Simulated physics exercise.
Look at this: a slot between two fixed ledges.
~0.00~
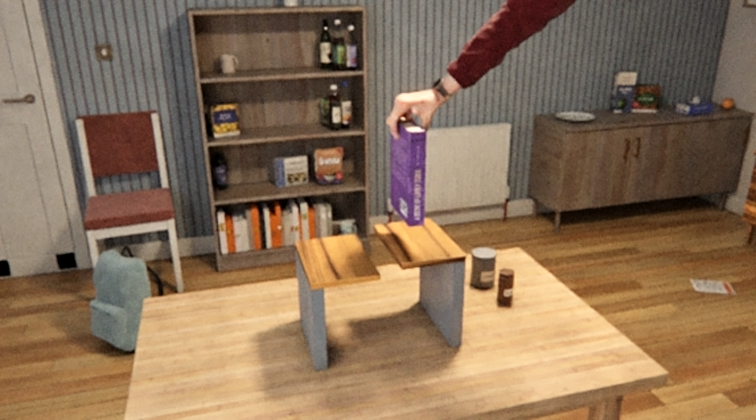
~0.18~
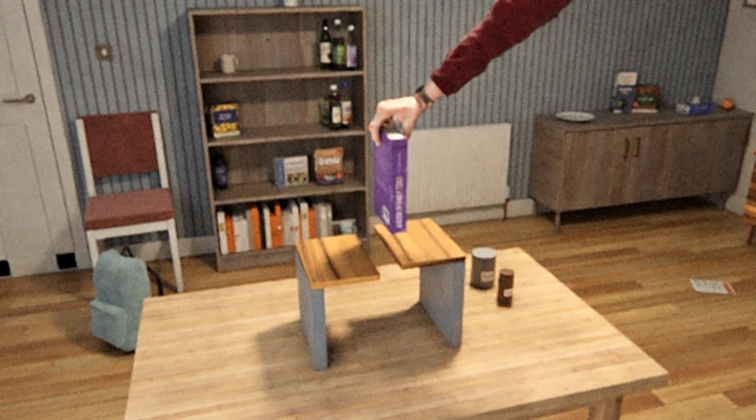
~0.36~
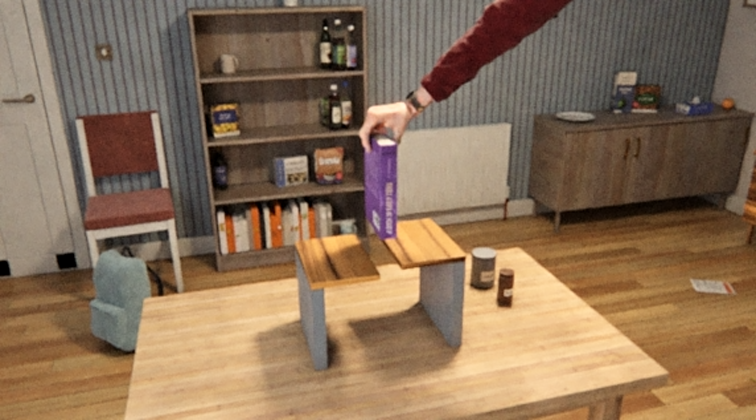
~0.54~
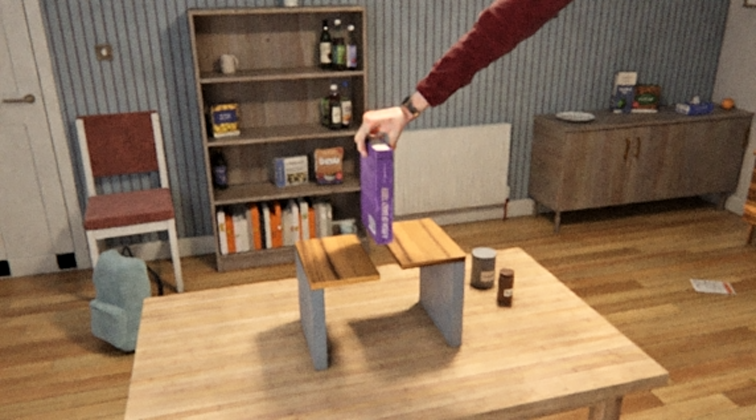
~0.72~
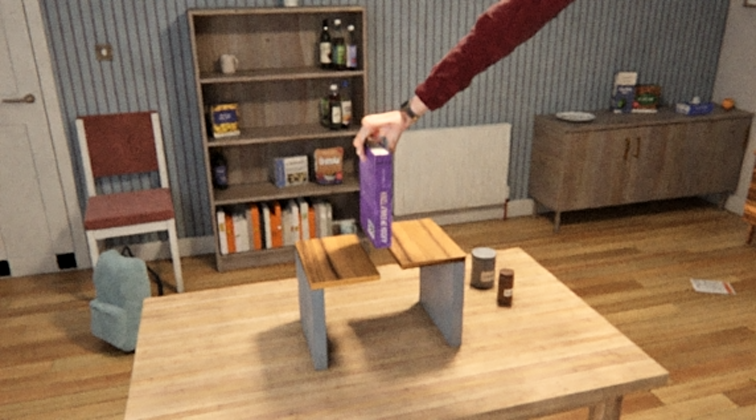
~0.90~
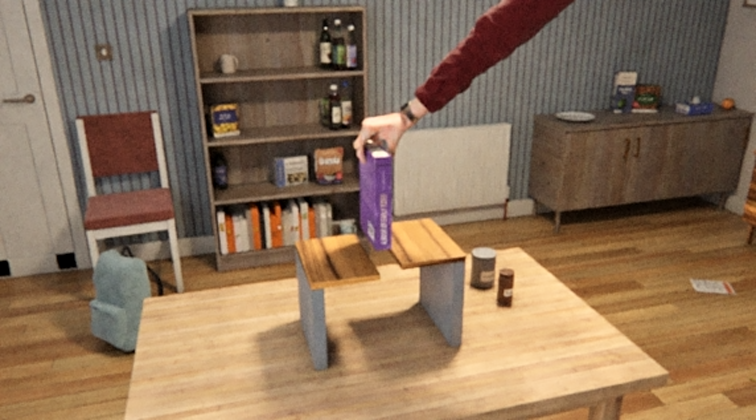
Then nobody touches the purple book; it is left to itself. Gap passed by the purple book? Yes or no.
Yes.
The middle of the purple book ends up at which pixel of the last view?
End point in the final view: About (376, 294).
Around 1.10 s, purple book displaced a little near (375, 213).
Around 1.20 s, purple book displaced about its own width near (376, 268).
Around 1.30 s, purple book displaced well along near (376, 290).
Finally (1.9 s), moved from the start, purple book; the other 2 still in place. Final places as the last picture's camera would see them, purple book near (376, 294). The book drops through.
